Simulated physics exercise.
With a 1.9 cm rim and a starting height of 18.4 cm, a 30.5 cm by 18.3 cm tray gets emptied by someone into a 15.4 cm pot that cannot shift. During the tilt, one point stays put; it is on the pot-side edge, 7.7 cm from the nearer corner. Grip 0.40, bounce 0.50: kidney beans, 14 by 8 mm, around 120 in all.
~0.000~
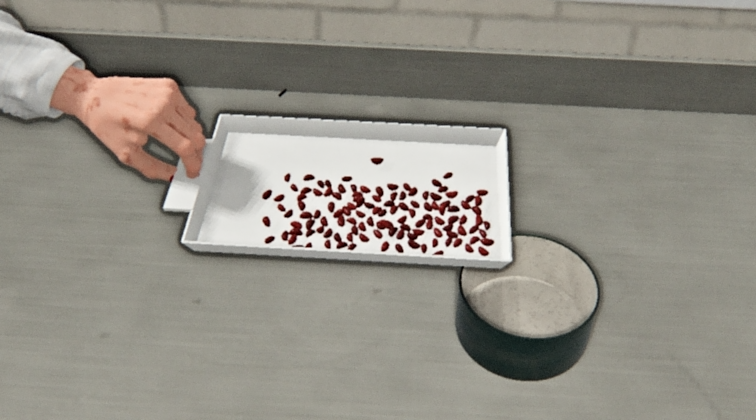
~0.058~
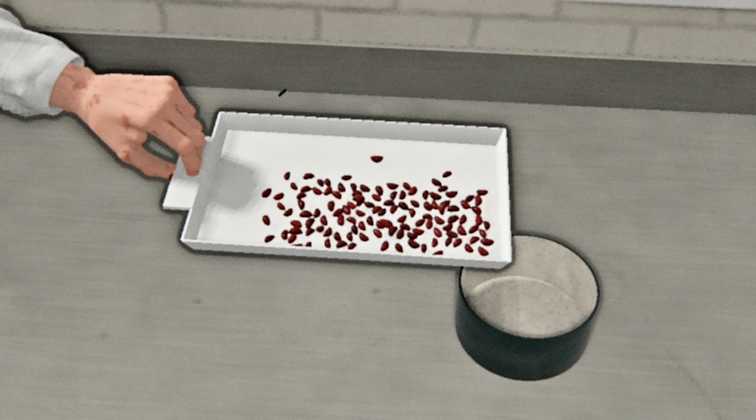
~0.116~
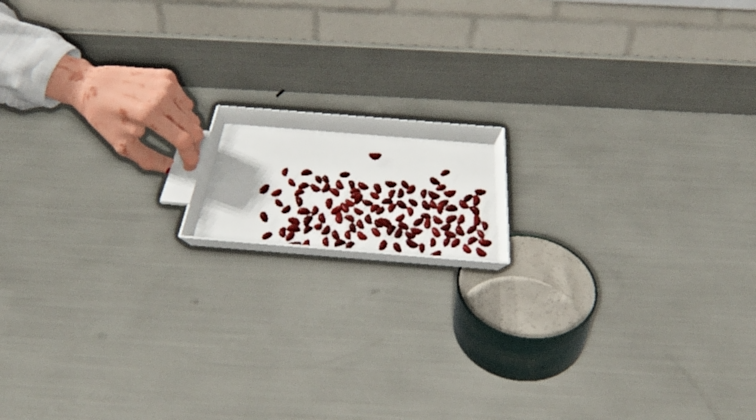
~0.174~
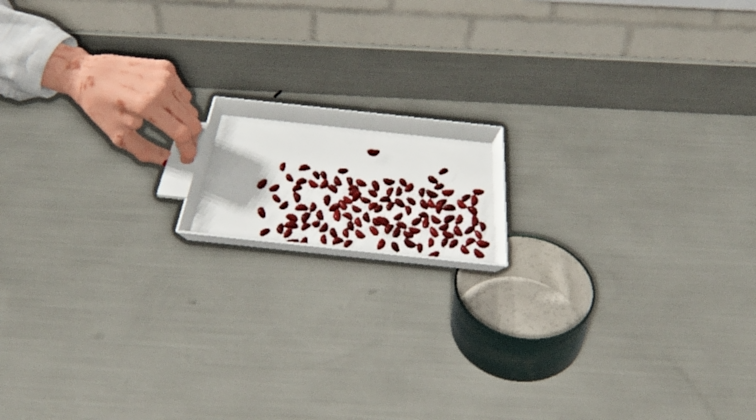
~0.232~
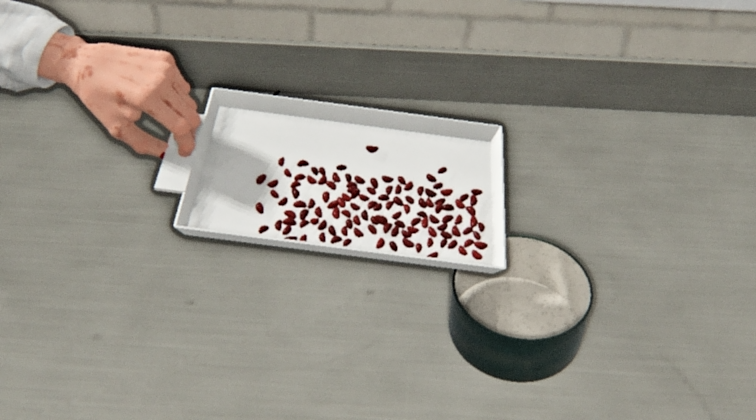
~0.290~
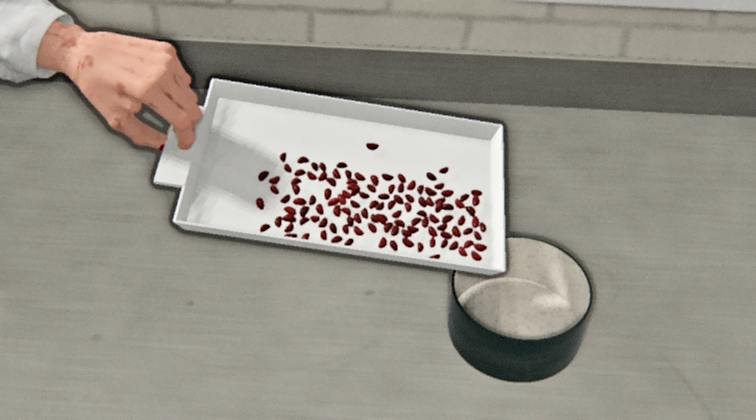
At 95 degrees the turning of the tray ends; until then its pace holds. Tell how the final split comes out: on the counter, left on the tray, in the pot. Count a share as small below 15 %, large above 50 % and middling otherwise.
Counter: Large. Tray: Small. Pot: Middling.
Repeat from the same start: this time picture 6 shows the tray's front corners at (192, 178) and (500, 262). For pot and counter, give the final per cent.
Per cent by place - pot 65, counter 35.
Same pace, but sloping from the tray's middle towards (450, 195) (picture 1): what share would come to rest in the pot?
Something like 85 in a hundred.
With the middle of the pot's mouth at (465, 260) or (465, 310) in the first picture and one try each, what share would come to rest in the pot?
Estimates: 0 % and 90 %, in that order.
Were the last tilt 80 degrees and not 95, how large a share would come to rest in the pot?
Estimated share: About 30 %.
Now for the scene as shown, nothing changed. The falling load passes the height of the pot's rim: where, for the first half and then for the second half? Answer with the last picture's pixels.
Around (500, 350), then around (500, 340).
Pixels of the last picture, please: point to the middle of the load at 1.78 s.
Roughly pixel (489, 323).
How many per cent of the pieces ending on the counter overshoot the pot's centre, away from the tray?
Some 30 per cent of the spill lies beyond the centre.
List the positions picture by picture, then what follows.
Tray tilt 0 degrees, front corners at (192, 236) and (503, 254); middle of the pieces at (383, 213); pot at (529, 284), in the first picture.
Tray tilt 1 degrees, front corners at (191, 235) and (502, 255); middle of the pieces at (383, 212), in the second picture.
Tray tilt 2 degrees, front corners at (189, 231) and (501, 256); middle of the pieces at (381, 211), in the third picture.
Tray tilt 5 degrees, front corners at (186, 226) and (499, 258), lowest corner right front; middle of the pieces at (379, 209), in the fourth picture.
Tray tilt 8 degrees, front corners at (184, 221) and (497, 261), lowest corner right front; middle of the pieces at (379, 207), in the fifth picture.
Tray tilt 10 degrees, front corners at (184, 216) and (497, 263), lowest corner right front; middle of the pieces at (381, 207); pot at (522, 285). Its pace works out near 45 degrees a second, in the sixth picture.
Then, at 1.18 s, tilt 49 degrees; the tray holds 100 %, the pot 0 %.
Then, at 1.78 s, tilt 76 degrees; the tray holds 40 %, the pot 15 %.
After 2.43 s, tilt 95 degrees; the tray holds 0 %, the pot 30 %.
At rest (3.2 s), counter 70 %, tray 0 %, pot 30 %.
